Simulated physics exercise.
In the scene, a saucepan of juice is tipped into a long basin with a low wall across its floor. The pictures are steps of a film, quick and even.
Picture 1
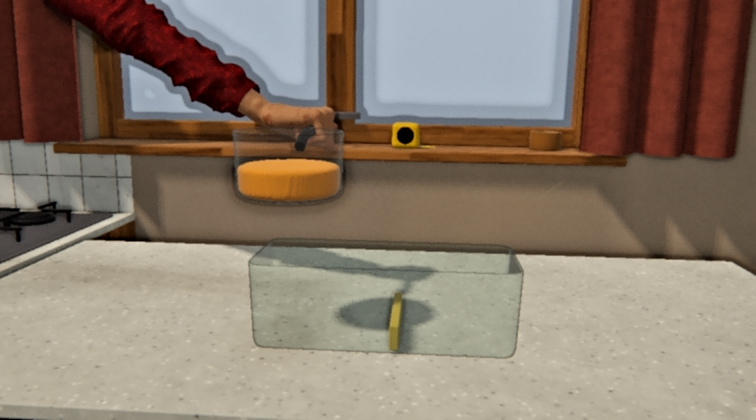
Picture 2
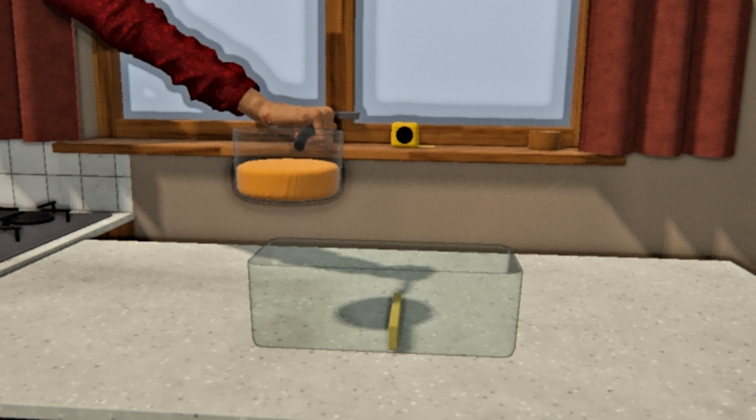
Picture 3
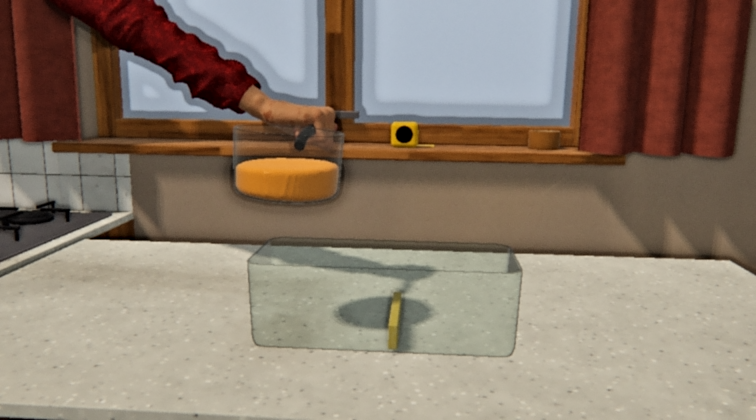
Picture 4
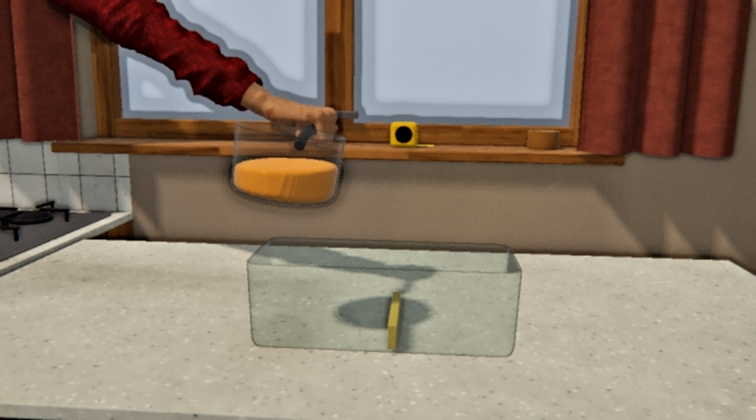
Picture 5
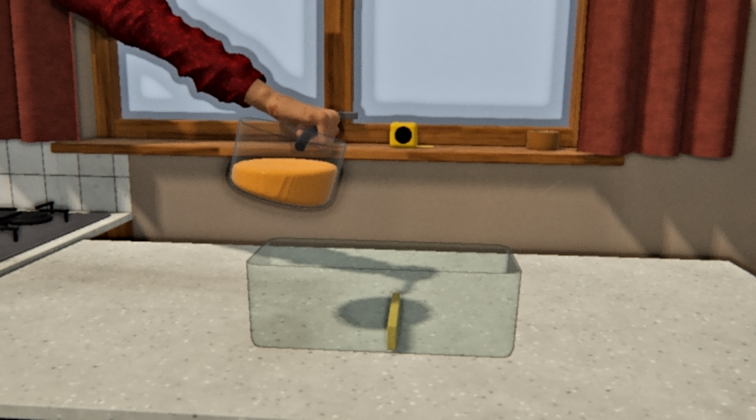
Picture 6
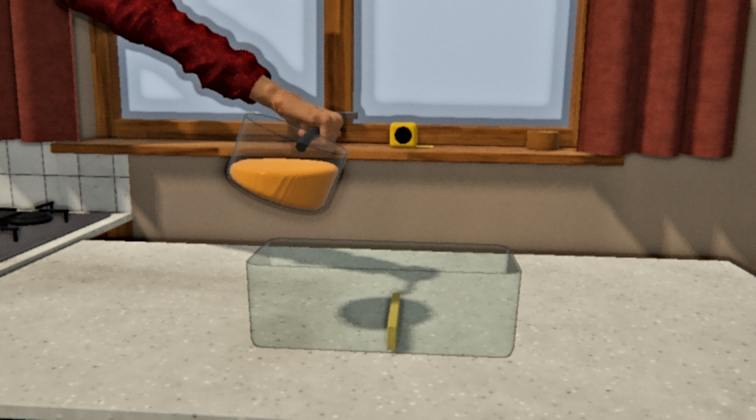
We see a hand in a red sleeve holding a clear saucepan of orange juice above a long glass basin with a low yellow wall across its floor; the hand gradually tilts the pan to the right, its right side dipping.
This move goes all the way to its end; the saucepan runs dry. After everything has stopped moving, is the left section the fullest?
Yes, the left bay will be the one that fills most.
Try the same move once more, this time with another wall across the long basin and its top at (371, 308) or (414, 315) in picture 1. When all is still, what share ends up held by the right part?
In turn some 60 and 10 in a hundred.
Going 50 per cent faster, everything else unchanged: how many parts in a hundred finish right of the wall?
It comes to about 5 per cent.
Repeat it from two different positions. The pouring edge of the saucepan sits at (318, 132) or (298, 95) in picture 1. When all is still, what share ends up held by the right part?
First about 10, then 10 per cent.
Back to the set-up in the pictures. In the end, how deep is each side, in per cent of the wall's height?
On the left it sits near 60, while on the right it sits near 10.
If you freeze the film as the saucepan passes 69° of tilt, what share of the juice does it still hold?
My estimate is close to 75 percent remaining.
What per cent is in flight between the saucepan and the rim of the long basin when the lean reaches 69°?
Estimate: Some 20 per cent.
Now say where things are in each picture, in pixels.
The first frame shows tilt 0°; pouring edge (342, 134); surface from (241, 165) to (340, 167); the long basin's rim runs from (260, 252) to (517, 260); the wall's top is at (396, 310).
The second frame shows tilt 1°; pouring edge (342, 134); surface from (240, 164) to (339, 167).
The third frame shows tilt 4°; pouring edge (343, 136); surface from (240, 164) to (339, 166).
The fourth frame shows tilt 8°; pouring edge (344, 141); surface from (238, 163) to (338, 167).
The fifth frame shows tilt 14°; pouring edge (345, 147); surface from (237, 163) to (338, 167).
The sixth frame shows tilt 21°; pouring edge (347, 155); surface from (234, 163) to (339, 168).
A moment on, the tilt is 69° and 74 per cent is still to pour, 5 is left of the wall and 0 right of it.
Next, the tilt is 95° and 23 per cent is still to pour, 57 is left of the wall and 7 right of it.
Then the tilt is 100° and 3 per cent is still to pour, 86 is left of the wall and 9 right of it.
Later the tilt is 100° and 0 per cent is still to pour, 90 is left of the wall and 9 right of it.
At rest 90 per cent lies left of the wall, 9 right of it and 1 outside.
